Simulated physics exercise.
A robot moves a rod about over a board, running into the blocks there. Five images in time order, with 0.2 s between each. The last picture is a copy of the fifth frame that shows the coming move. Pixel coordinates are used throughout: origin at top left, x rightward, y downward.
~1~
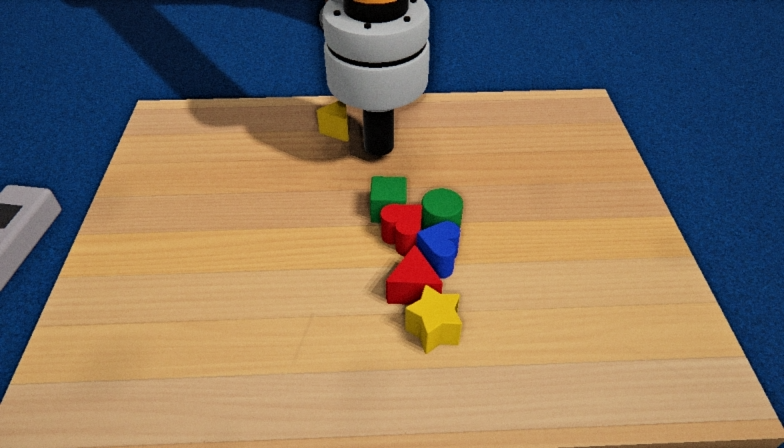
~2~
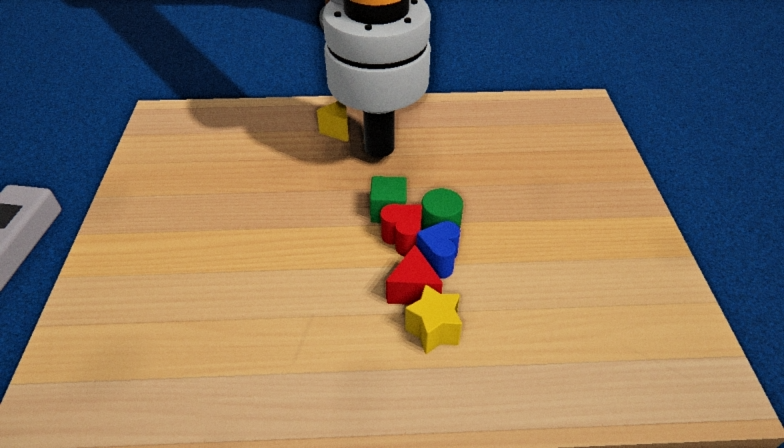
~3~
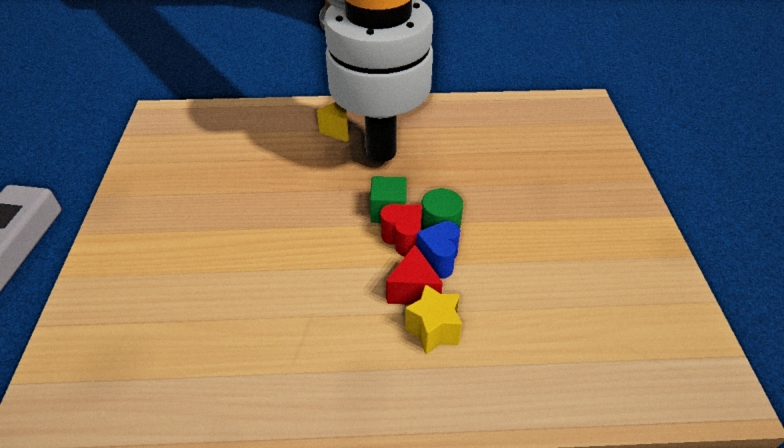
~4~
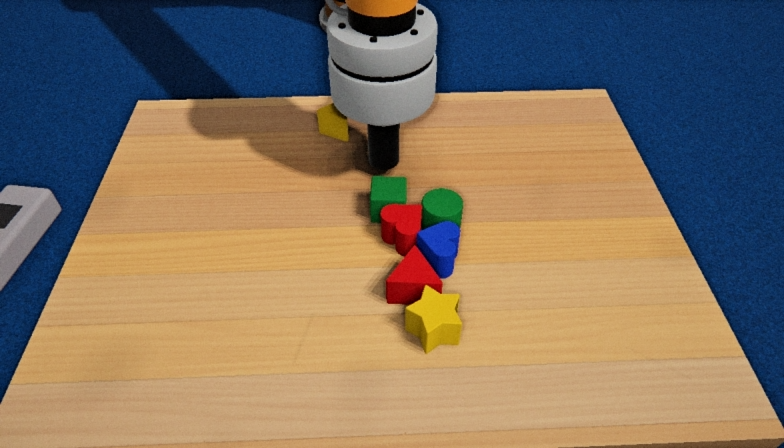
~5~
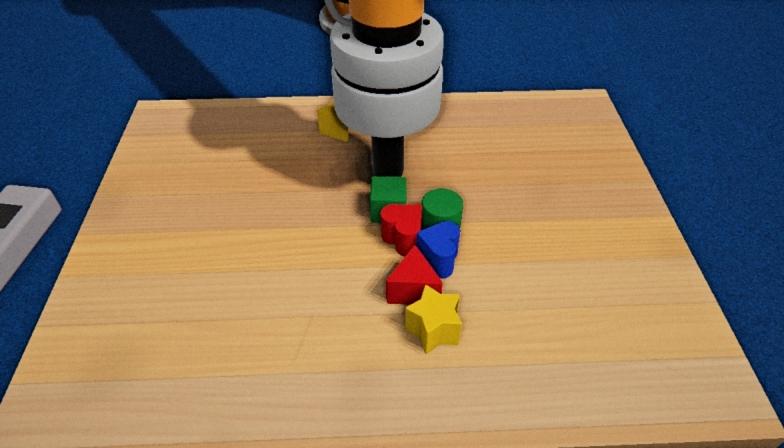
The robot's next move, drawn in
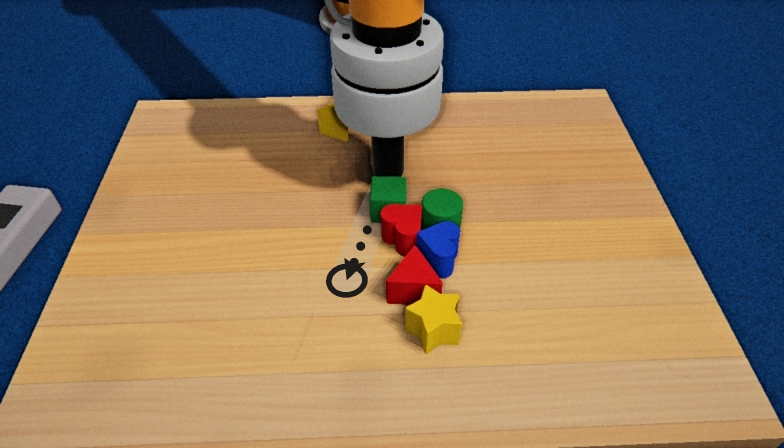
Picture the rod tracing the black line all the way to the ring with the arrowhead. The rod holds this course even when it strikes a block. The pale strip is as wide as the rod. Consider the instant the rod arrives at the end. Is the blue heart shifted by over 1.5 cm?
Short answer: Yes.
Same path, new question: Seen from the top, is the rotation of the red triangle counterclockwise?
No, that is not how it ends up.
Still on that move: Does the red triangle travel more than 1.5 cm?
Yes, it checks out.
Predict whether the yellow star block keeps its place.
That block moves.
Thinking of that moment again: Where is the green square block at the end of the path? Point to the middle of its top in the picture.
Expect it around (385, 274).
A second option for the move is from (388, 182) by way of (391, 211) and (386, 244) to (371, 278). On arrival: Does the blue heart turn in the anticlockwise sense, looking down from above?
It seems so.
The drawn path runs from (388, 182) to (347, 280).
On the path given first. One third of the way, rod (375, 201); green square block (383, 212), turned 20° anticlockwise; red heart (407, 235), turned 20° anticlockwise; red triangle (417, 274); yellow star block (436, 311); blue heart (450, 241), turned 30° anticlockwise.
Two thirds of the way, rod (361, 234); green square block (382, 245), turned 55° anticlockwise; red heart (421, 254), turned 55° anticlockwise; red triangle (433, 281), turned 50° clockwise; yellow star block (435, 323); blue heart (462, 241), turned 65° anticlockwise.
At the end, rod (346, 270); green square block (385, 274), turned 100° anticlockwise; red heart (425, 262), turned 85° anticlockwise; red triangle (442, 288), turned 25° clockwise; yellow star block (437, 325); blue heart (463, 241), turned 70° anticlockwise.
